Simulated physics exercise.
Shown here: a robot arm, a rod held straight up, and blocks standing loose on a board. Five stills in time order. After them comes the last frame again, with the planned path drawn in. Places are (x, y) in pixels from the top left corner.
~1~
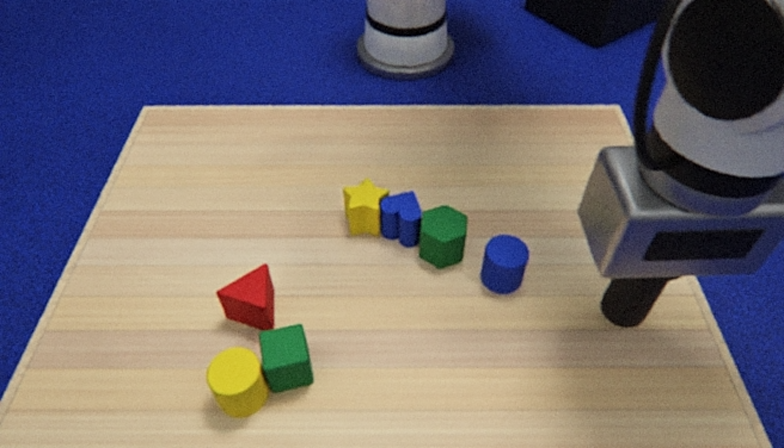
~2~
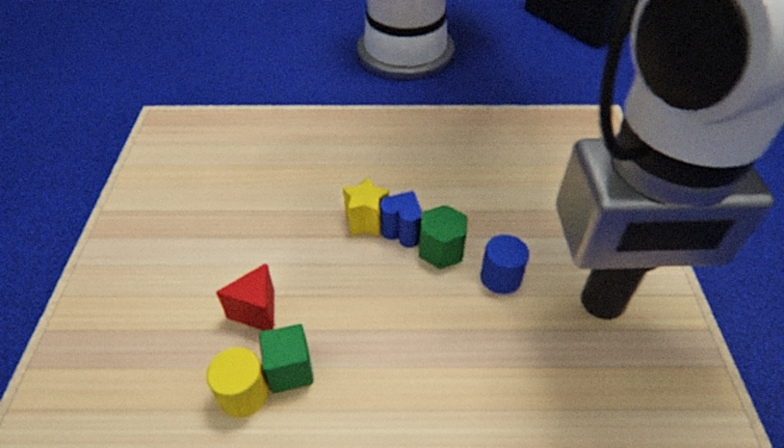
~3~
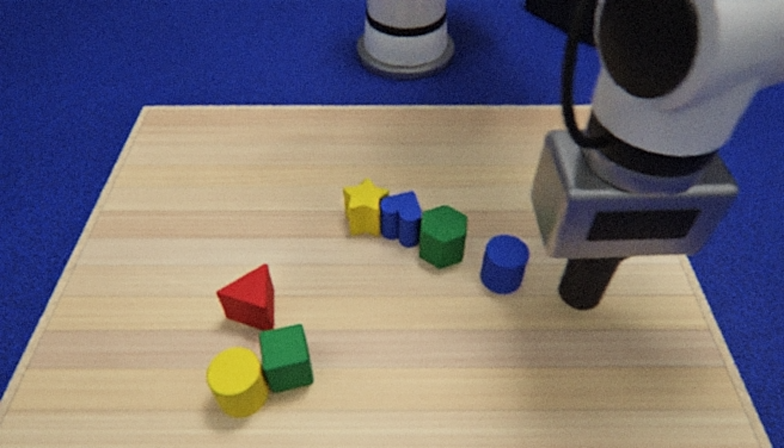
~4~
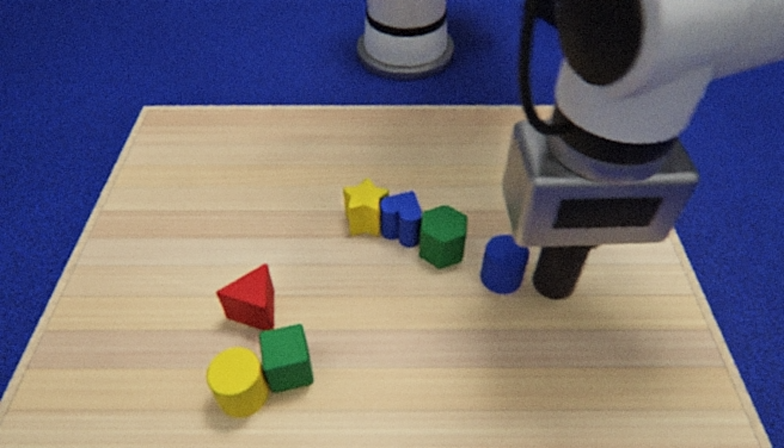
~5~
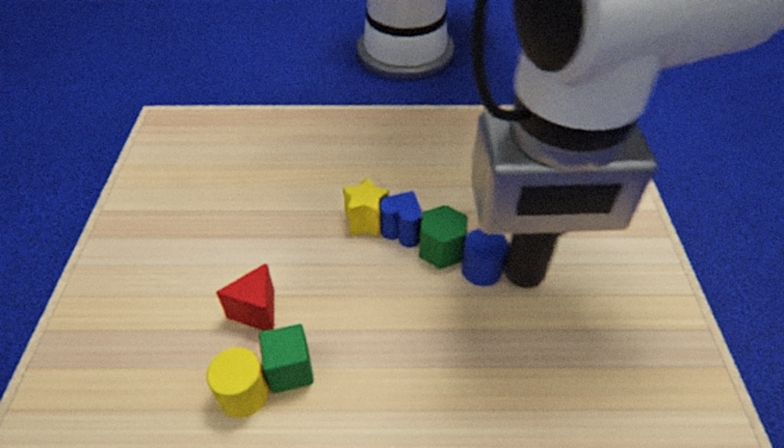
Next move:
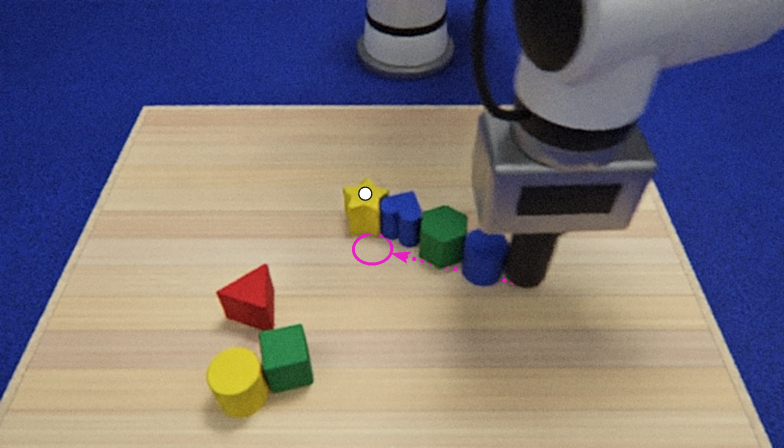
On a pale wooden board over a blue surface, colourful blocks stand in two loose groups as a robot arm holds a dark rod upright at the right. The arm moves steadily left, bringing the rod up to the blue round block, then nudges it a little left, towards the green hexagonal block.
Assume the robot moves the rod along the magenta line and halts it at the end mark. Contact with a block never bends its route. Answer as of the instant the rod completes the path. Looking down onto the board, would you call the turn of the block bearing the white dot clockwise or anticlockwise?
Counterclockwise rotation.
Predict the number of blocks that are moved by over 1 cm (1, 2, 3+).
Three or more move.
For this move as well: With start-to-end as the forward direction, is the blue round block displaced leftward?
Yes
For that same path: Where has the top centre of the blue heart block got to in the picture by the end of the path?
Around pixel (384, 162).
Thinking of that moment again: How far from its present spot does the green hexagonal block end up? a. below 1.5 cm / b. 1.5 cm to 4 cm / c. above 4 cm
Correct choice: C.
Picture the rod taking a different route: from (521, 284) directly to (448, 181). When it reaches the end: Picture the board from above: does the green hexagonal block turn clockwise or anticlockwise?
Looking down, it rotates clockwise.
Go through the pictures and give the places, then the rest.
Rod's lower end at (622, 309); yellow star at (365, 194); blue heart block at (403, 205); green hexagonal block at (444, 222); blue round block at (508, 250), in the first picture.
Rod at (602, 302); blocks still, in the second picture.
Rod at (579, 293); blocks still, in the third picture.
Rod at (553, 283); blocks still, in the fourth picture.
Rod at (525, 272); yellow star at (365, 194); blue heart block at (403, 205); green hexagonal block at (444, 222); blue round block at (487, 243), in the fifth picture.
Drawn move, from (521, 284) directly to (373, 249); the dot is on the yellow star.
On the path given first. One third of the way, rod at (471, 259); yellow star at (346, 187), turned 20° anticlockwise; blue heart block at (381, 183), turned 50° anticlockwise; green hexagonal block at (411, 206), turned 80° clockwise; blue round block at (431, 237).
Two thirds of the way, rod at (420, 247); yellow star at (345, 186), turned 25° anticlockwise; blue heart block at (382, 174), turned 60° anticlockwise; green hexagonal block at (390, 202); blue round block at (379, 235).
At the end, rod at (372, 236); yellow star at (334, 177), turned 70° anticlockwise; blue heart block at (384, 162), turned 40° anticlockwise; green hexagonal block at (369, 190), turned 190° clockwise; blue round block at (333, 236).
